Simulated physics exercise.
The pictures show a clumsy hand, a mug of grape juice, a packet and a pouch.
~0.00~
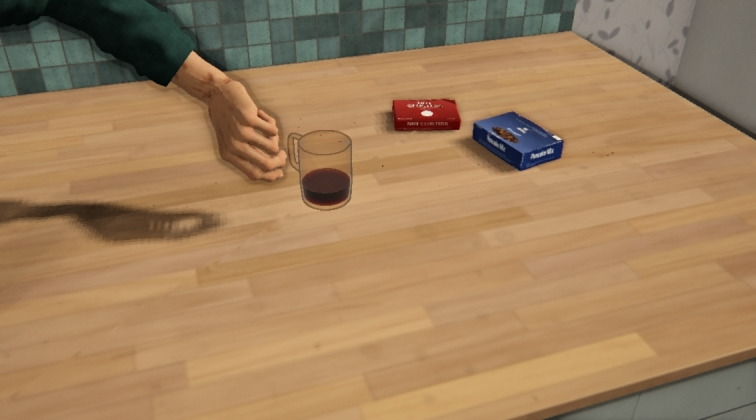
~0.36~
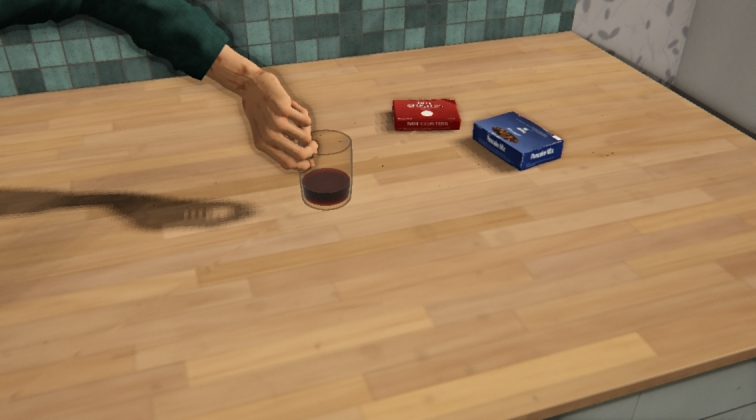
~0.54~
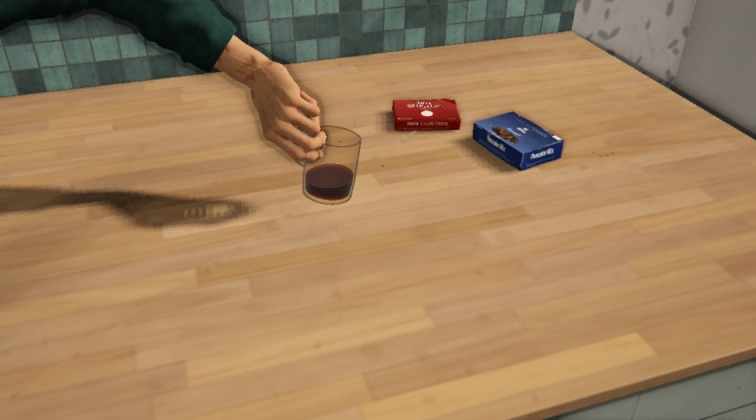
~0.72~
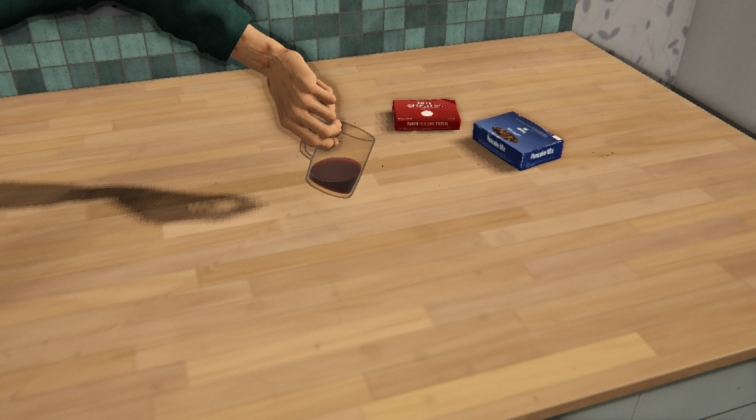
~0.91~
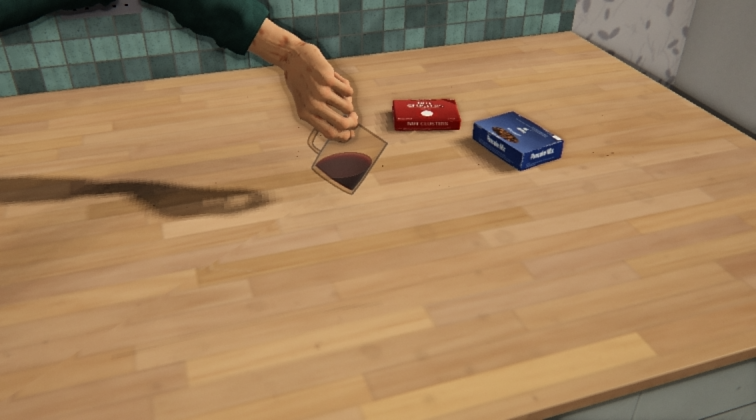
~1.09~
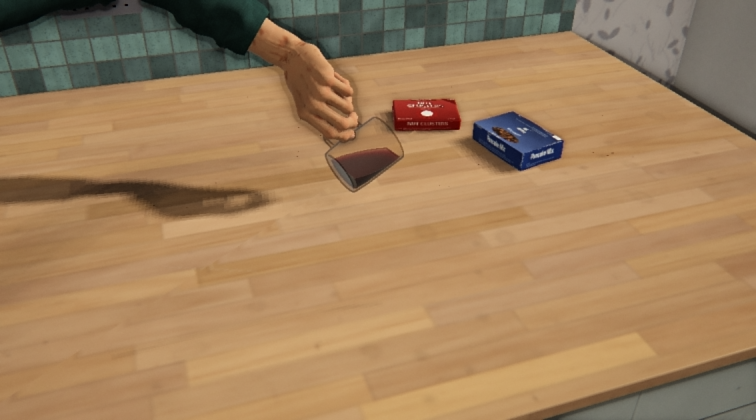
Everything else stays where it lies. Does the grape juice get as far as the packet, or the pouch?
The packet ends up in the puddle and the pouch ends up in the puddle.
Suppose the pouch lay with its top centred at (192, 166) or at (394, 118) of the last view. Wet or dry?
At the first place it stays dry, at the second it ends up in the puddle.
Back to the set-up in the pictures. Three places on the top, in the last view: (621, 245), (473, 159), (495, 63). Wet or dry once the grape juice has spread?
One: Not reached. Two: In the puddle. Three: Clear of it.
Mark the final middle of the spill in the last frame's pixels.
Close to (471, 151).
Around 1.6 s, the puddle covers about as much as a saucer; the packet is soaking at its edge; the pouch is soaking at its edge.
Around 2.3 s, the puddle covers about as much as a plate; the packet is soaking at its edge; the pouch is soaking at its edge.
Around 3.6 s, the puddle covers about as much as a plate; the packet is soaking at its edge; the pouch is soaking at its edge.
